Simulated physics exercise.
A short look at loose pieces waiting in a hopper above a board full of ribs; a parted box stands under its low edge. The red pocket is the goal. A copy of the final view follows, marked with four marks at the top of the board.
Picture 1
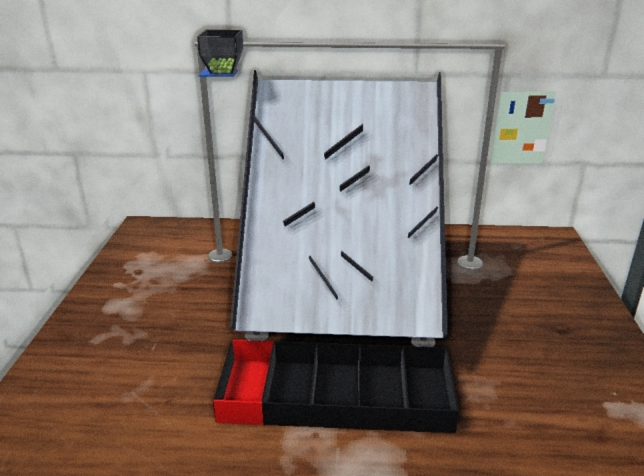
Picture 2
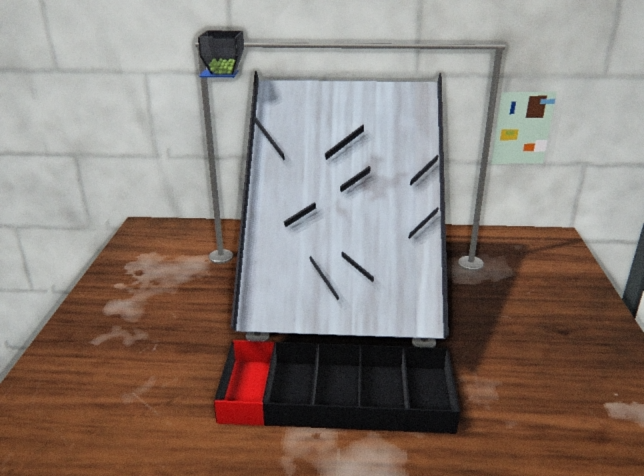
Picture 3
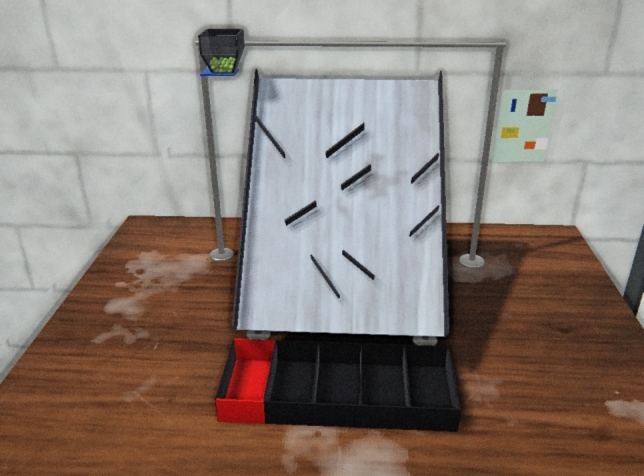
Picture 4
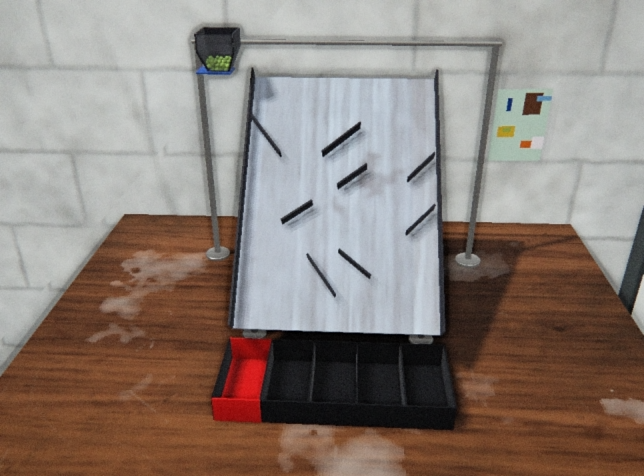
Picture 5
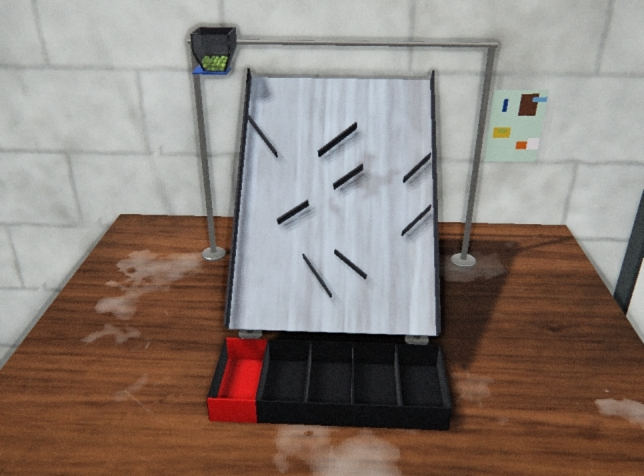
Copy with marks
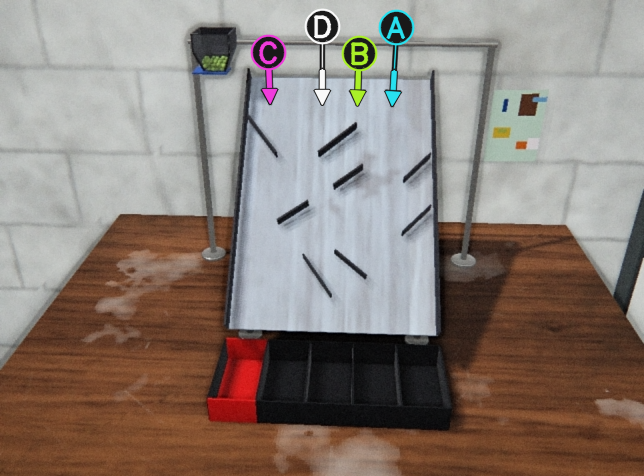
A tilted pale board with dark side rails stands on a brown wooden table before a whitish block wall, seen from the front and slightly above. Short black ribs slant across it, a dark hopper of small green pieces hangs from a grey frame at upper left, and a parted black tray with a red leftmost pocket sits below. The pieces stay in the hopper while the view shifts slightly.
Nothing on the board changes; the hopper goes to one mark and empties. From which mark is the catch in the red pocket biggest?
D is best.
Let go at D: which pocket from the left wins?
The first from the left.
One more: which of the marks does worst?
A it is.
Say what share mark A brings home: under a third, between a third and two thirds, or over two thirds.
Mark A gives under a third.
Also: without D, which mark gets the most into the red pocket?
Here it is mark C.
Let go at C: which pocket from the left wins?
It is the first one.
On the marked copy, mark A meets the board at (392, 100); mark B meets the board at (357, 100); mark C meets the board at (270, 98); mark D meets the board at (322, 99).
With A, a stray few in the red pocket, nearly all in other pockets.
With B, about half in the red pocket, about half in other pockets.
With C, about two thirds in the red pocket, about a quarter in other pockets, a small part outside the box.
With D, nearly all in the red pocket.
